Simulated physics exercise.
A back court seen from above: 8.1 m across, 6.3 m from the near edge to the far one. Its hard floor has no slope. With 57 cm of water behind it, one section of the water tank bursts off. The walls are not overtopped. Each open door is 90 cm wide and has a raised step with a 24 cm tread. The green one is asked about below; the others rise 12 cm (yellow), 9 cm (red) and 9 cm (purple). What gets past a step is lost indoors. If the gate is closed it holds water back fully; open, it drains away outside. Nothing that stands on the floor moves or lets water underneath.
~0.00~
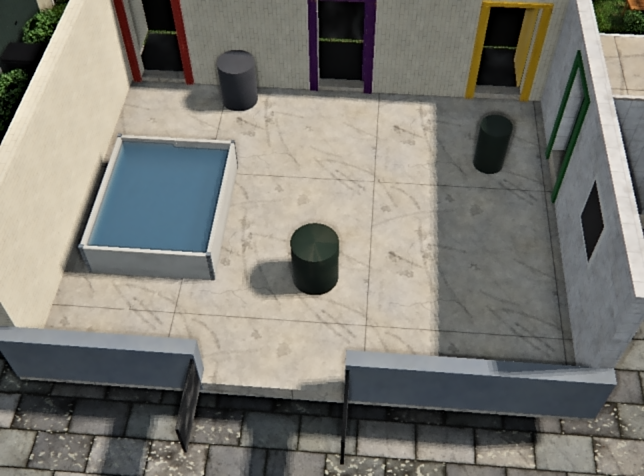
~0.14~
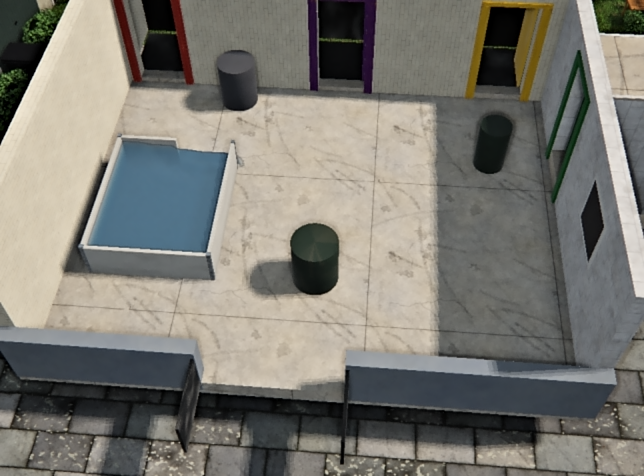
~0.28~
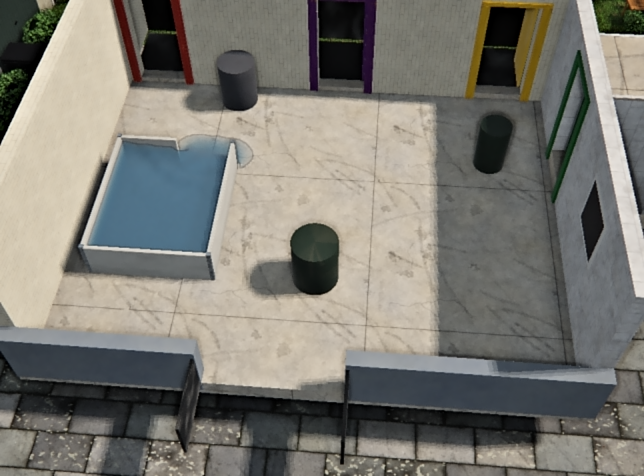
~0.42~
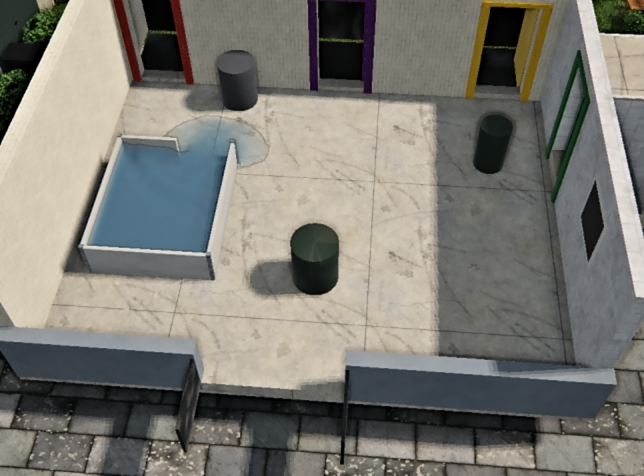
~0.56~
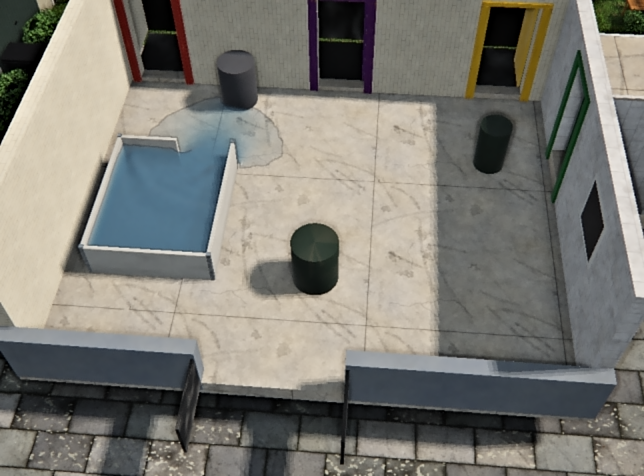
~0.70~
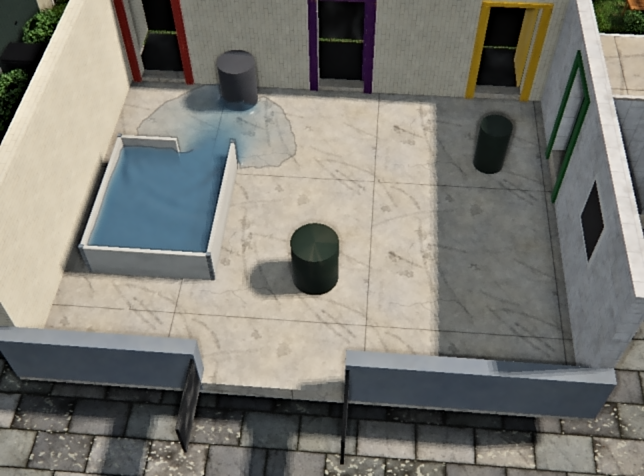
Water pouring through a gap in the far side of a raised tank, spreading across a pale courtyard floor around a grey cylinder.
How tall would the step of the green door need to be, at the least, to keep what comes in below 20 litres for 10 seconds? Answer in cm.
Close to 6.5 cm is just enough.
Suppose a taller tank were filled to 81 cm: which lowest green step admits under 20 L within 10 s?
Then roughly 10.5 cm.
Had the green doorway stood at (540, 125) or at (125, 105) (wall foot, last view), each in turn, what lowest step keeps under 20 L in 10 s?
Roughly 13.0 and 21 cm.
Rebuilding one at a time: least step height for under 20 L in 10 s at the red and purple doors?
Roughly 22 cm at red and 12.5 cm at purple.
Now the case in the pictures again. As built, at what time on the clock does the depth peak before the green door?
Around 4.5 s.
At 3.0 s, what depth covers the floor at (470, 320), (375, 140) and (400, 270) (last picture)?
Roughly 0, 1 and 0 cm, in turn.
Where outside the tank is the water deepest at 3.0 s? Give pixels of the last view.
Around (131, 86).
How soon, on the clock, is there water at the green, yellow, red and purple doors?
Green 3.8 s, yellow 2.6 s, red 1.0 s, purple 1.4 s.
After 1.4 s water covers 15 % of the floor, deepest (35 cm) near (212, 163); it has not reached the green door.
After 3.0 s water covers 30 % of the floor, deepest (34 cm) near (131, 86); it has not reached the green door.
After 10.0 s water covers 80 % of the floor, deepest (12 cm) near (233, 116); 7 cm at the green door, 0 litres in over its 26 cm step.
At the green door as built, the water arrived by 3.8 s and peaked near 9 cm at 4.4 s.
Run again over the same 10 s with other heights there, 34 litres in over 5 cm, 8 litres over 8 cm. The limit of 20 litres is kept from about 6.5 cm up.
